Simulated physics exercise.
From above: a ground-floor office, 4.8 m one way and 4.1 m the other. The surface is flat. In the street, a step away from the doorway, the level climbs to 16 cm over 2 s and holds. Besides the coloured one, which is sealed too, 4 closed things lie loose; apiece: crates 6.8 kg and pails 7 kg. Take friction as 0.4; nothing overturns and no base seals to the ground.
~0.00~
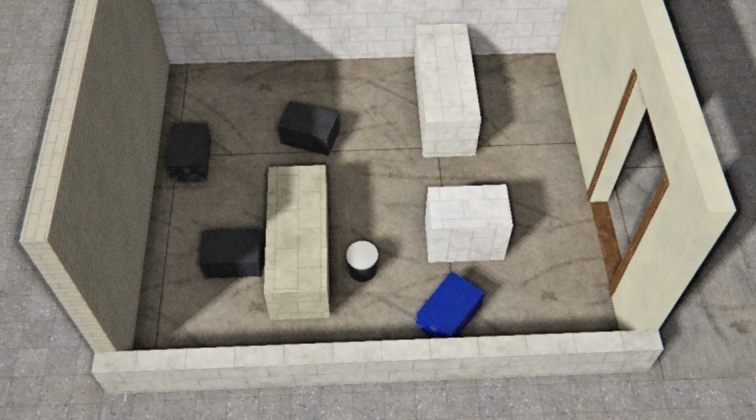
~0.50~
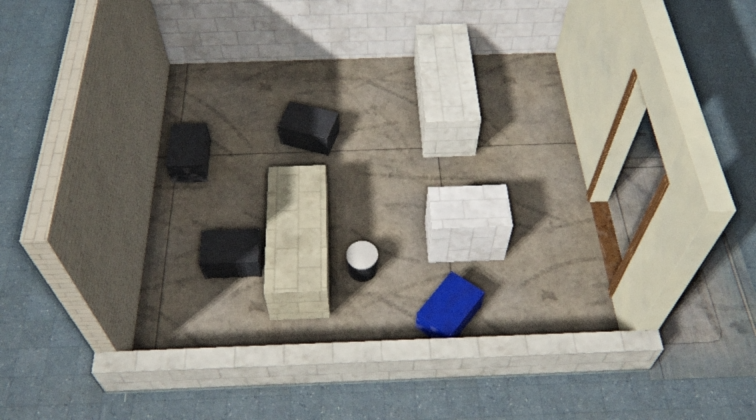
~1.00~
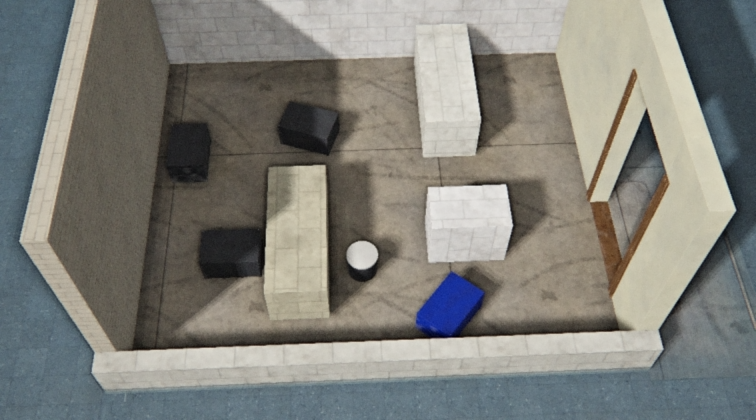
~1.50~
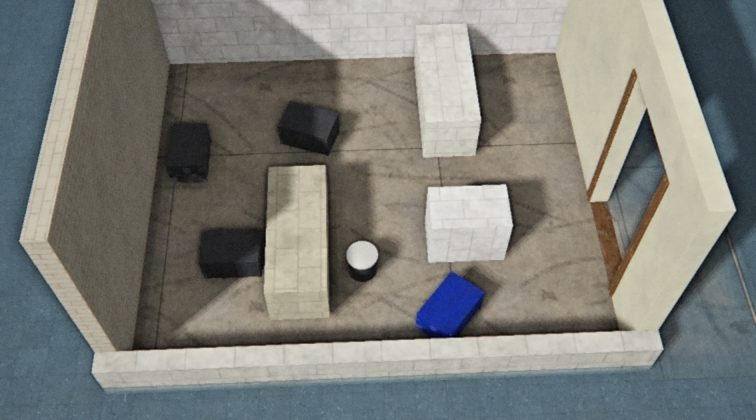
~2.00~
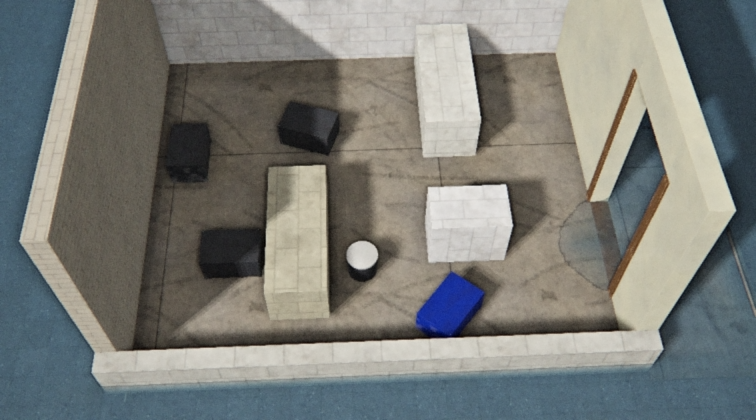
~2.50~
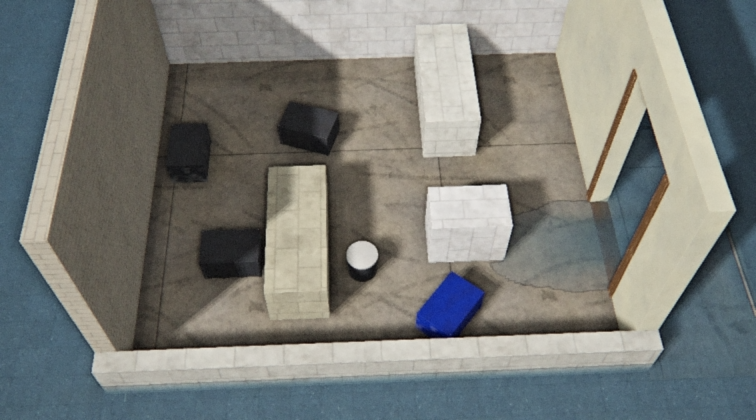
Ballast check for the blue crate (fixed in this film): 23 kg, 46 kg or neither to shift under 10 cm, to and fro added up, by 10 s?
I expect that only the higher weight holds it.
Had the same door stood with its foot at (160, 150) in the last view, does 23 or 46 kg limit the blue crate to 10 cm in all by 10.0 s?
In that case the smaller load will do.
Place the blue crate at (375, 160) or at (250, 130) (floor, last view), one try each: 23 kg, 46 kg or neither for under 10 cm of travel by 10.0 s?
In turn: The smaller is enough; the smaller is enough.
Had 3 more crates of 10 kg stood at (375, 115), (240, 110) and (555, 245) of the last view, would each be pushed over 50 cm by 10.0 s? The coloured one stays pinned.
In turn: Under, under, more.
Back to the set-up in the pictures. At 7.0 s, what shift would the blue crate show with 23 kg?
Roughly 30 cm.
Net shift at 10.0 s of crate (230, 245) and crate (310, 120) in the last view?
In turn: 0 cm, 20 cm.
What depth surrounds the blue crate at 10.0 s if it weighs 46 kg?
About 7 cm.
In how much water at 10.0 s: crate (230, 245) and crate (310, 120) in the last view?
Roughly 2 and 2 cm.
After 3.5 s the blue crate would be 0 cm from its start with 23 kg and 0 cm from its start with 46 kg; 4 cm of water round it then.
After 4.5 s the blue crate would be 5 cm from its start with 23 kg and 0 cm from its start with 46 kg; 6 cm of water round it then.
After 7.0 s the blue crate would be 34 cm from its start with 23 kg and 0 cm from its start with 46 kg; 7 cm of water round it then.
After 10.0 s the blue crate would be 51 cm from its start with 23 kg and 0 cm from its start with 46 kg; 7 cm of water round it then.
